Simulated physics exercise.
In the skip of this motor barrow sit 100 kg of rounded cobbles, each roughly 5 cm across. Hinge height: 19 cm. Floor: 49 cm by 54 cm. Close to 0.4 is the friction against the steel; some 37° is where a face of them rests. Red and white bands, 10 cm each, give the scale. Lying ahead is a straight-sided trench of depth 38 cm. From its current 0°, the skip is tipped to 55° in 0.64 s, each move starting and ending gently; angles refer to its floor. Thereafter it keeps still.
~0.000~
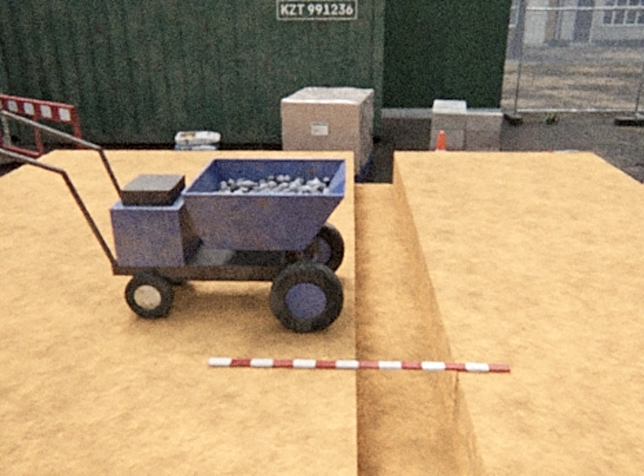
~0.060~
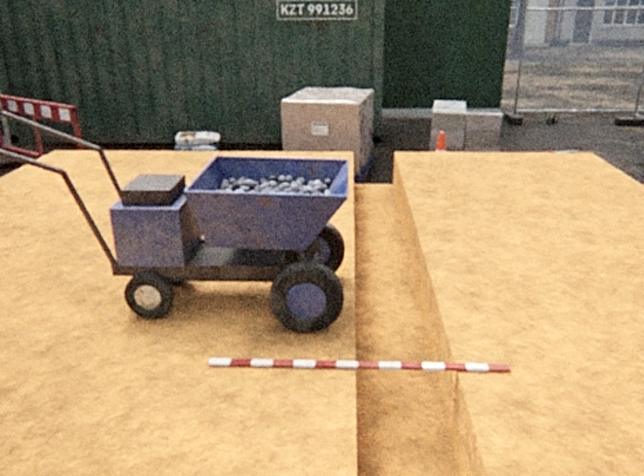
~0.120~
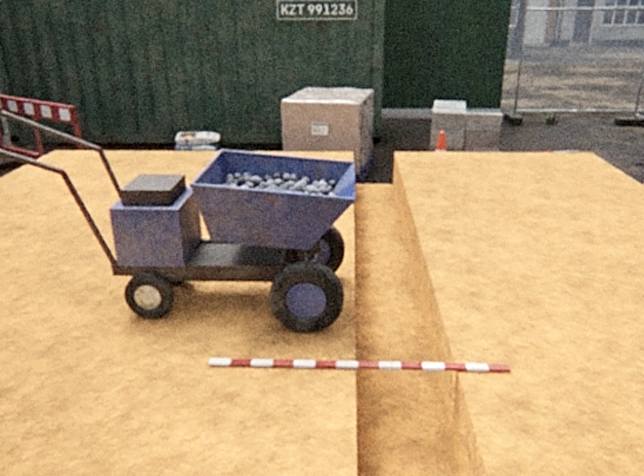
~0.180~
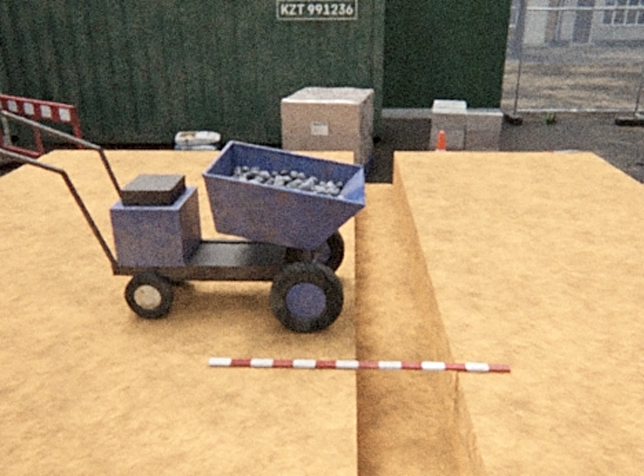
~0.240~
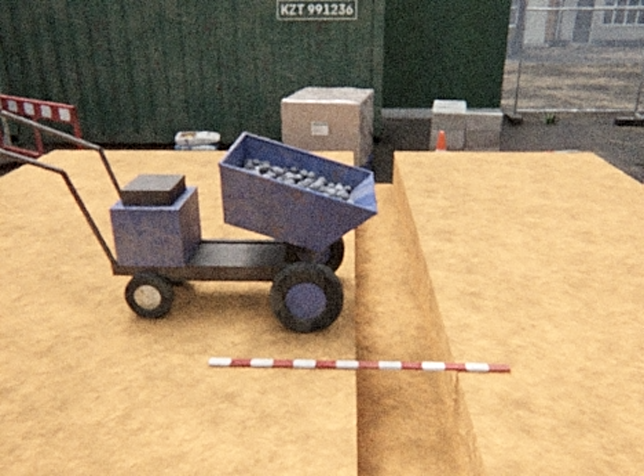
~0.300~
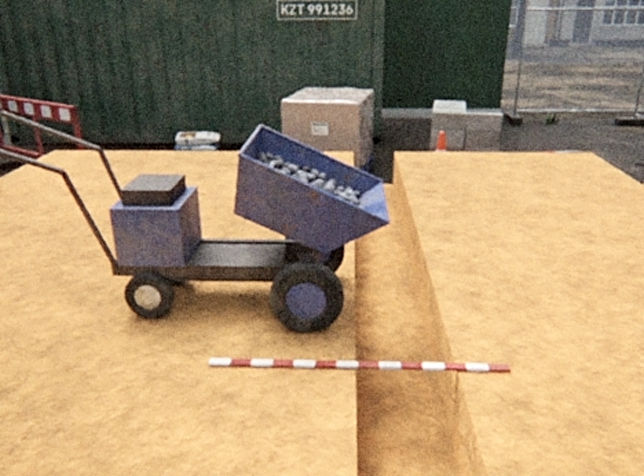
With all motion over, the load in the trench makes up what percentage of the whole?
It makes up about 15 percent of the whole load.
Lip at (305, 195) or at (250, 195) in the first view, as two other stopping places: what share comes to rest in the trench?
Roughly 30 in a hundred, then 35 in a hundred.
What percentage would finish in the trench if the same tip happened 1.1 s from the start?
Estimate: About 15 %.
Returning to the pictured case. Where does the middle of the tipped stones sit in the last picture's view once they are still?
Roughly at (451, 303).
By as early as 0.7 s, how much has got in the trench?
About 0 per cent by then.
After 0.5 s the floor is at 46°; 100 % in the skip; the foremost stones are at (387, 236).
After 0.7 s the floor is at 55°; 98 % in the skip, 2 % in the trench; the foremost stones are at (440, 258).
After 1.1 s the floor is at 55°; 74 % in the skip, 8 % in the trench, 18 % past the trench; the foremost stones are at (511, 313).
After 3.0 s the floor is at 55°; 63 % in the skip, 15 % in the trench, 22 % past the trench; the foremost stones are at (563, 297).
